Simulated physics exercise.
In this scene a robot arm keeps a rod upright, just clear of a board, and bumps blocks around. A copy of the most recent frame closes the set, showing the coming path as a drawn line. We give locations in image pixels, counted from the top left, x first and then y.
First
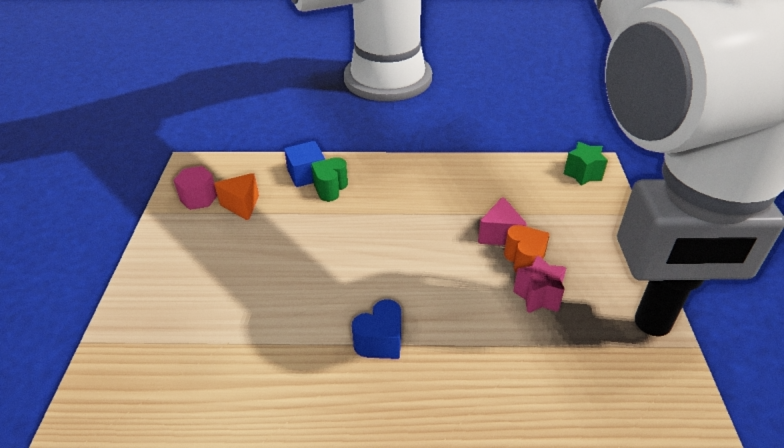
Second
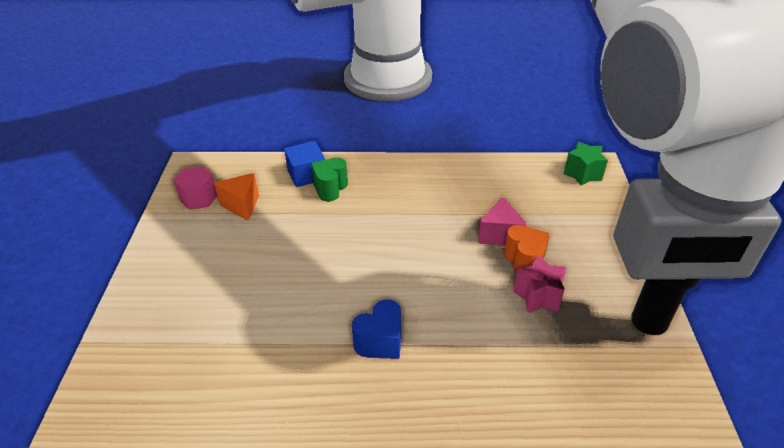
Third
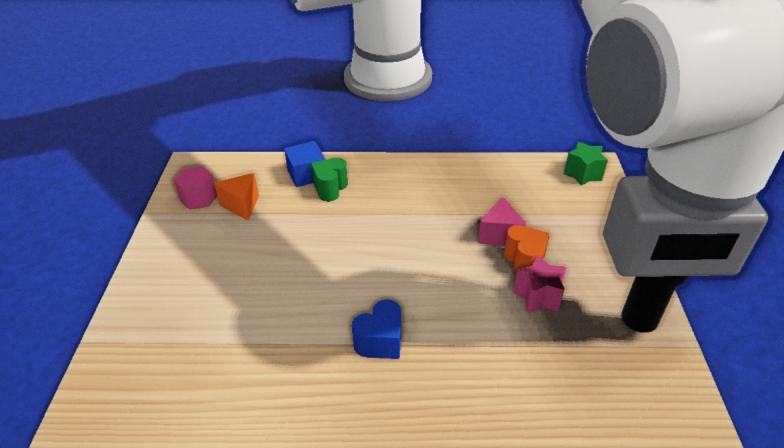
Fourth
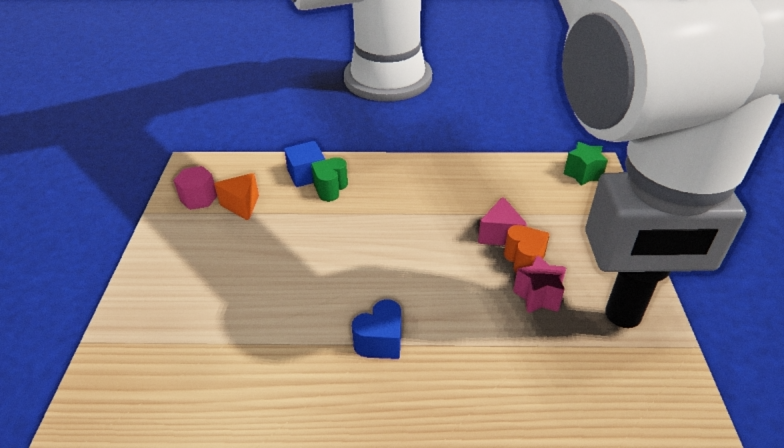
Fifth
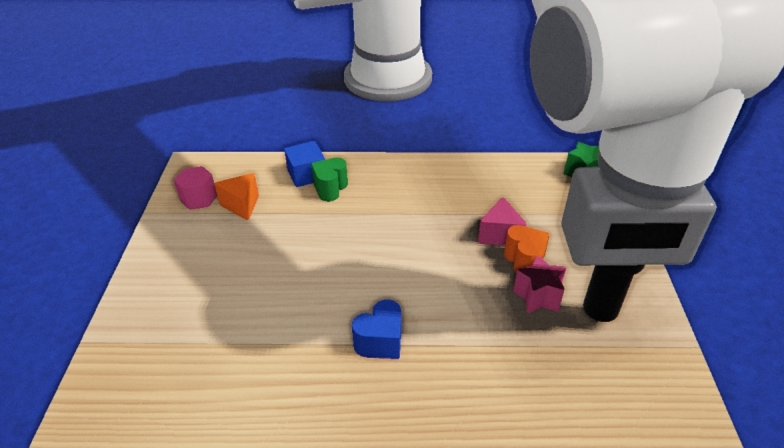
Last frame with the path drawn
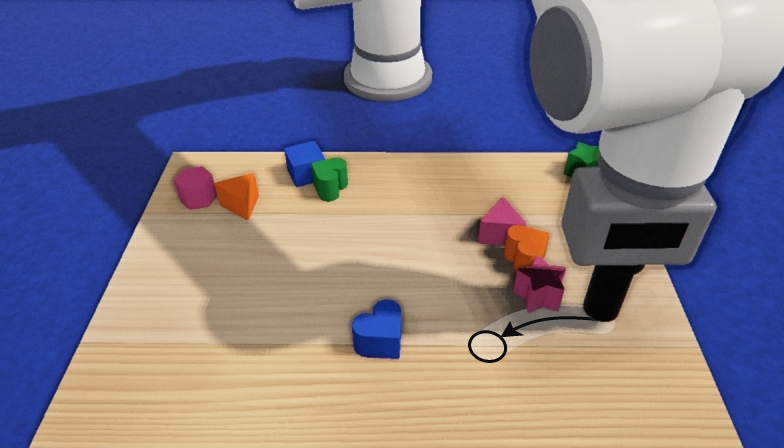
A robot arm slides its black rod left toward the pink star, touching no blocks.
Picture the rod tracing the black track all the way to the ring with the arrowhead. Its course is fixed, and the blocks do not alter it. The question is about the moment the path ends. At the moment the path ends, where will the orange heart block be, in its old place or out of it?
It is untouched.
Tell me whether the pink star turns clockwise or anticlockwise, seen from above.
Watching from overhead, you'd notice the pink star rotating clockwise.
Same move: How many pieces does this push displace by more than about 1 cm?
One moves.
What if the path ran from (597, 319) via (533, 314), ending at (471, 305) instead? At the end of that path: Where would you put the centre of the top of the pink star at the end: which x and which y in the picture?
It should be at about (508, 262).
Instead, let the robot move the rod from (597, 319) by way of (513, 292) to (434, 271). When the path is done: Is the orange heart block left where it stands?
That would be a no.
Path on the board, from (597, 319) by way of (556, 318) and (519, 327) to (488, 346).
What follows on the original path. One third of the way, rod at (558, 308); pink star at (532, 271), turned 25° clockwise.
Two thirds of the way, rod at (521, 317); pink star at (524, 272), turned 60° clockwise.
At the end, rod at (489, 336); orange heart block in place; pink star at (524, 272), turned 60° clockwise.
